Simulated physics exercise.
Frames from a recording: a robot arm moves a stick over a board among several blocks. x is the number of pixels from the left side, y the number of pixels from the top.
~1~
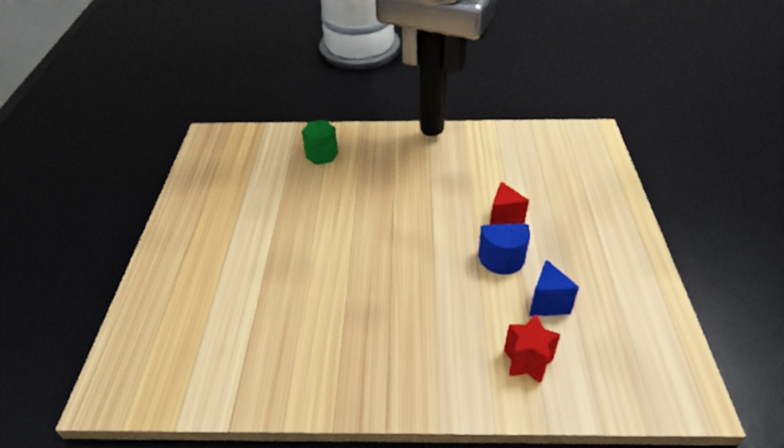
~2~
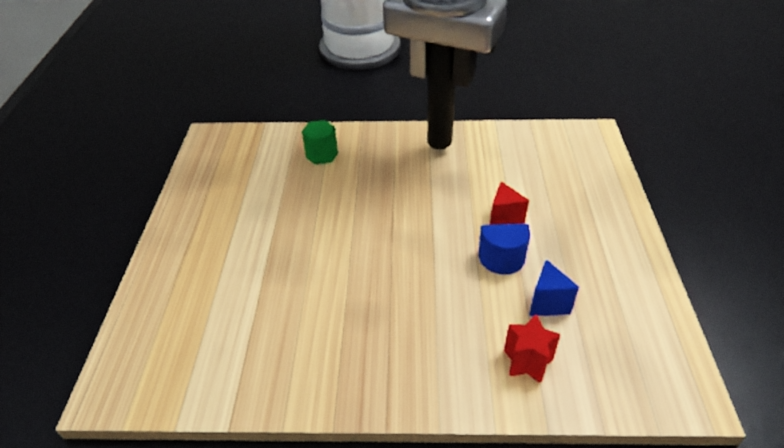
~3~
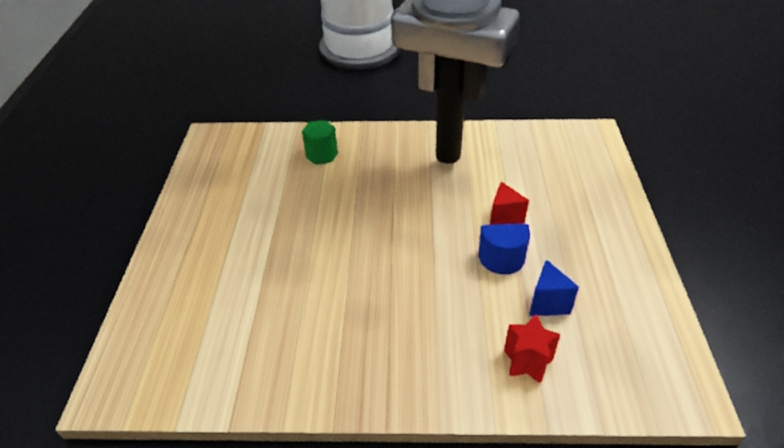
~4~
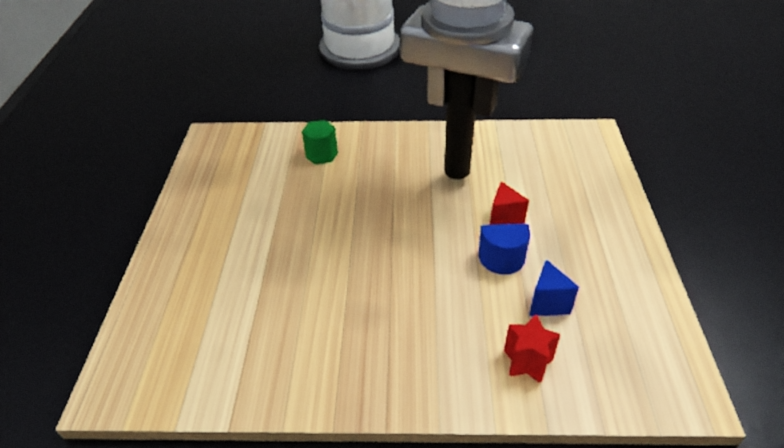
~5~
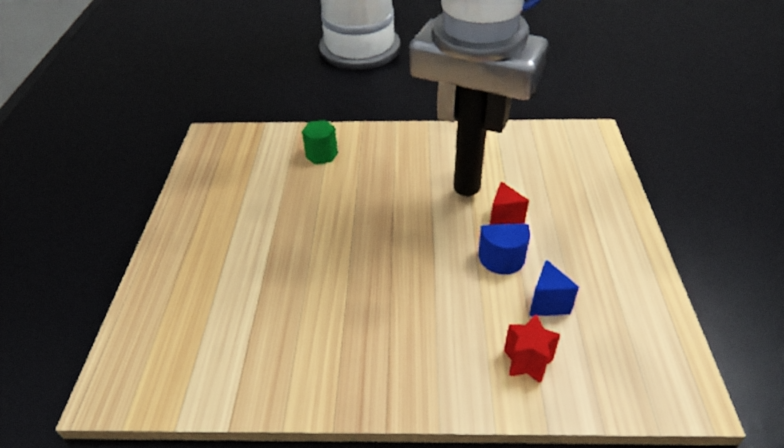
A robot arm moves a black stick down and slightly right over a wooden board with blocks.
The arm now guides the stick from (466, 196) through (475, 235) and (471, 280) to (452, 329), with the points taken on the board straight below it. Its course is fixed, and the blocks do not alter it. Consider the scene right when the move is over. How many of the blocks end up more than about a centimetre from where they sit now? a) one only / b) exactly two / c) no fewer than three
I'll go with a - one only.
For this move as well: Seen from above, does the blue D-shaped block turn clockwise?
Going by the path, no.
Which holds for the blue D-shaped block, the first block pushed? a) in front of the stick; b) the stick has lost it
Letter b.
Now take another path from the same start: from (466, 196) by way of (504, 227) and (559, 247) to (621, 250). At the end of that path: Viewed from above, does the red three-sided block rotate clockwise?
Yes.
What follows on the original path. One third of the way, stick at (476, 228); nothing pushed yet.
Two thirds of the way, stick at (471, 273); blue D-shaped block at (514, 245), turned 60° anticlockwise.
At the end, stick at (452, 321); blue D-shaped block at (514, 245), turned 60° anticlockwise; red three-sided block unmoved.
